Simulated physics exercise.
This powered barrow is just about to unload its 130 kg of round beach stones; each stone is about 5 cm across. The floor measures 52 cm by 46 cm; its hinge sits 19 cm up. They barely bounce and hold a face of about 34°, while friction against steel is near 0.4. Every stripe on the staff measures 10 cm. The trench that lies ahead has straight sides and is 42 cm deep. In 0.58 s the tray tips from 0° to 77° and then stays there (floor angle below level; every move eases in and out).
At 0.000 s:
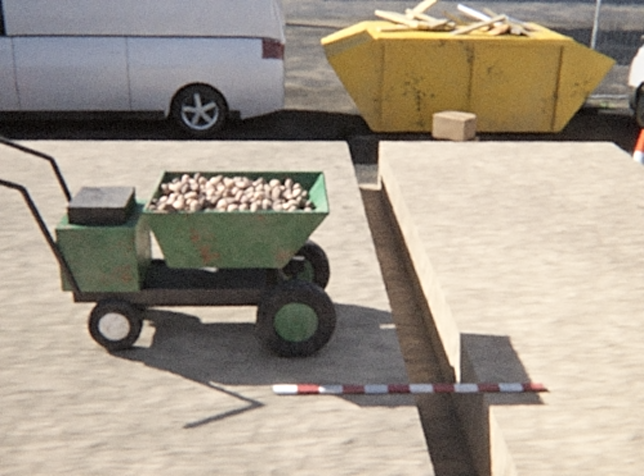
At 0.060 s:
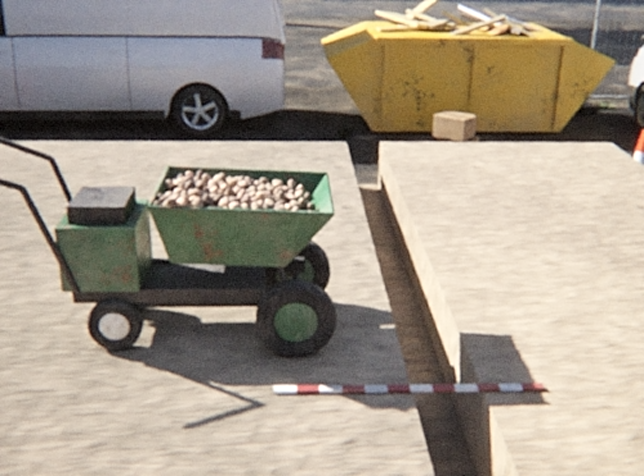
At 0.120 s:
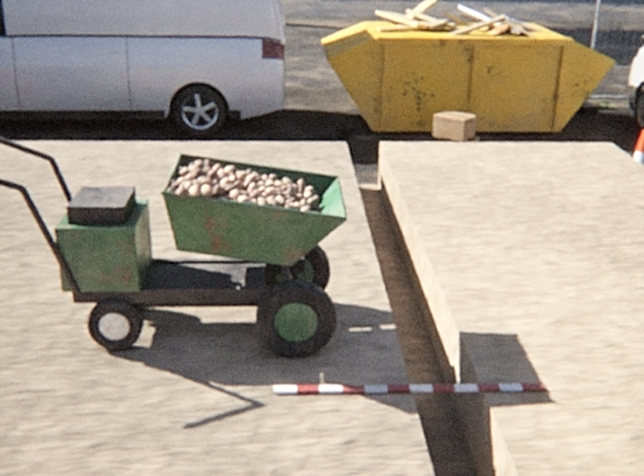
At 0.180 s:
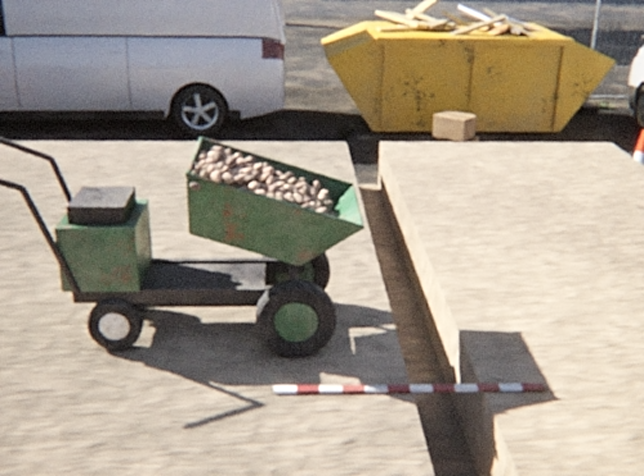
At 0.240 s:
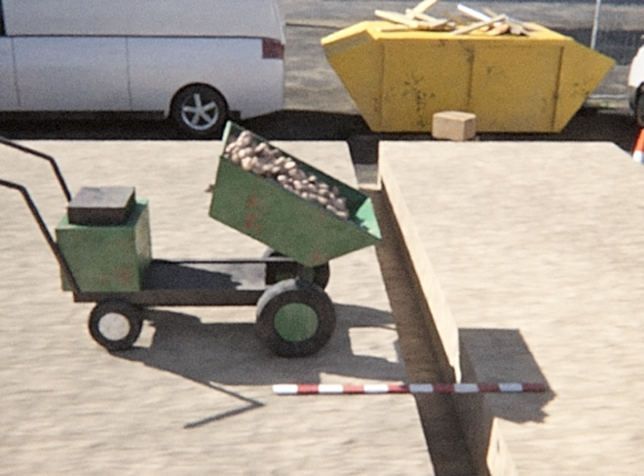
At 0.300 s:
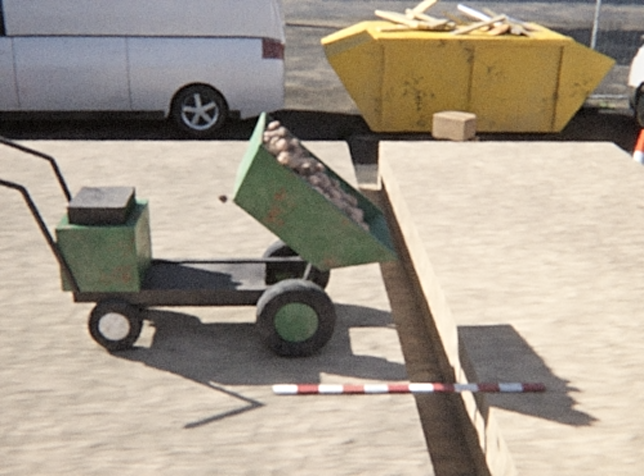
On a sunlit paved yard, a green powered barrow steadily raising its stone-filled tray, tilting it steeply towards a trench at right.
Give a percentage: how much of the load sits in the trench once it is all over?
45 %.
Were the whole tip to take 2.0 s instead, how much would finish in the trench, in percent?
My guess is near 80 percent.
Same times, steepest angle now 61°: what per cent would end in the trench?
Roughly 45 percent.
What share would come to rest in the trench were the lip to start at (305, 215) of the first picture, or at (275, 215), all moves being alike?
From the first place around 70 per cent, from the other around 80.
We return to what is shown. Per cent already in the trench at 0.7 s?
By that point it's something like 30 in a hundred.
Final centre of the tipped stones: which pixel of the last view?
Their middle ends up near (480, 324).
After 0.4 s the floor is at 64°; 100 % in the tray; the foremost stones are at (401, 265).
After 0.7 s the floor is at 77°; 42 % in the tray, 29 % in the trench, 30 % past the trench; the foremost stones are at (508, 302).
After 1.0 s the floor is at 77°; 2 % in the tray, 43 % in the trench, 55 % past the trench; the foremost stones are past the picture's edge.
After 3.0 s the floor is at 77°; 0 % in the tray, 45 % in the trench, 55 % past the trench; the foremost stones are past the picture's edge.
